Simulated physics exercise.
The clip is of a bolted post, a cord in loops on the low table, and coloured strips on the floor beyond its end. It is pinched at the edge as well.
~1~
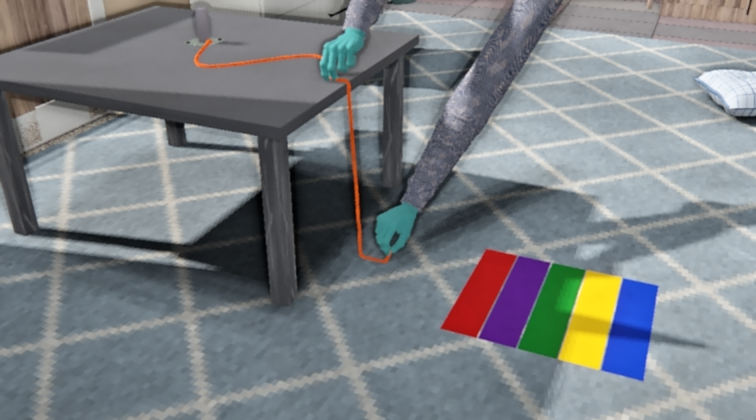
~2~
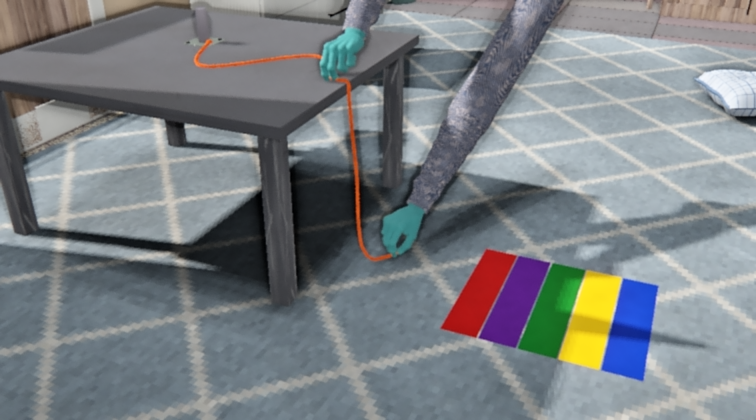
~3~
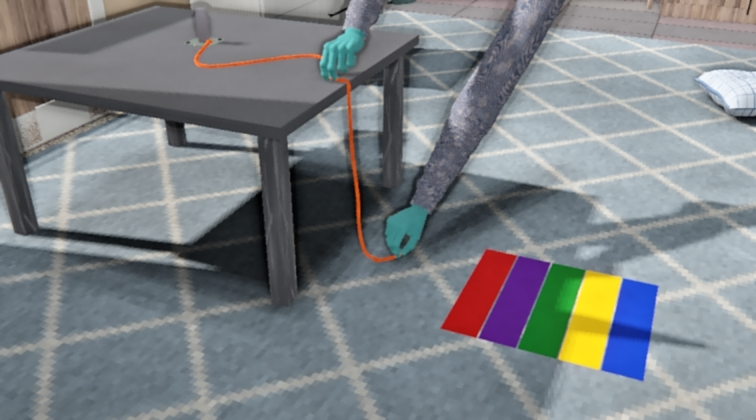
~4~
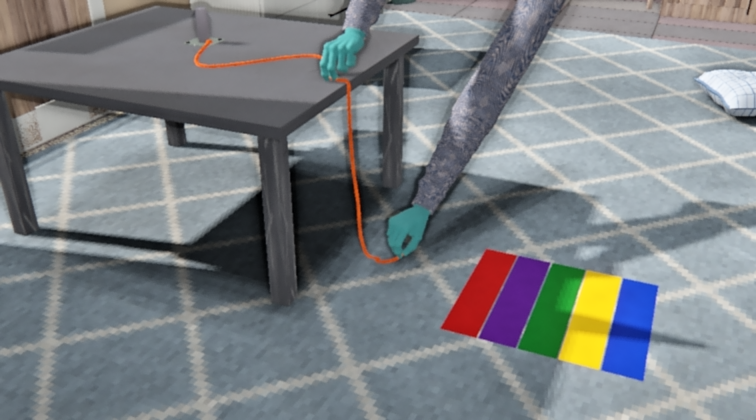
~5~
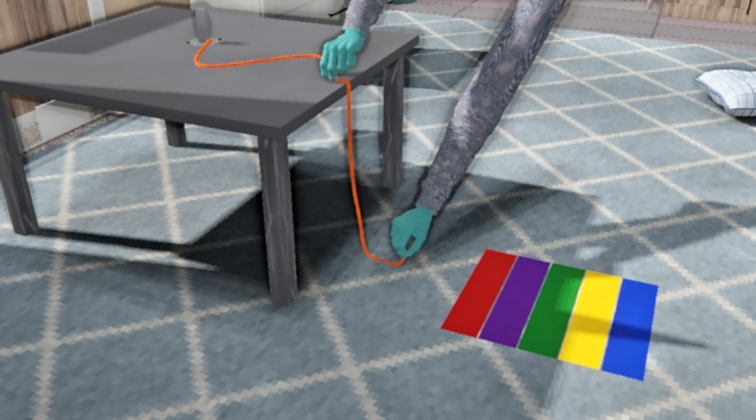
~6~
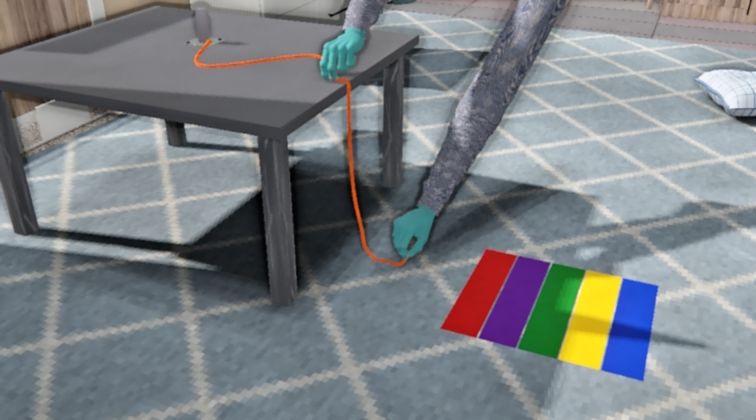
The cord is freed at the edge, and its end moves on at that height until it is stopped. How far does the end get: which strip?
The end stops over the blue strip.
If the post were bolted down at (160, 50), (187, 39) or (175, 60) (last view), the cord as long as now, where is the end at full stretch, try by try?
Near (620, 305), (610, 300) and (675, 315).
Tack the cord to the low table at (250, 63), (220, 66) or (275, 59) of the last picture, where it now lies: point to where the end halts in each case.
Near (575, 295), (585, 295) and (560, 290).
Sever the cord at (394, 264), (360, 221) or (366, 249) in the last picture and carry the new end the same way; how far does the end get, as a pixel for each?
Try by try, around (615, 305), (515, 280) and (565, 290).
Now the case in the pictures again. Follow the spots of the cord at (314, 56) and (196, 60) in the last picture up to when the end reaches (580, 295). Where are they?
About (351, 77), and the other about (233, 57).
Early on, end near (580, 295); over yellow.
Midway, end near (620, 304); over blue.
At the end of the slack, end near (646, 309); over blue. It gets as far as the blue strip.
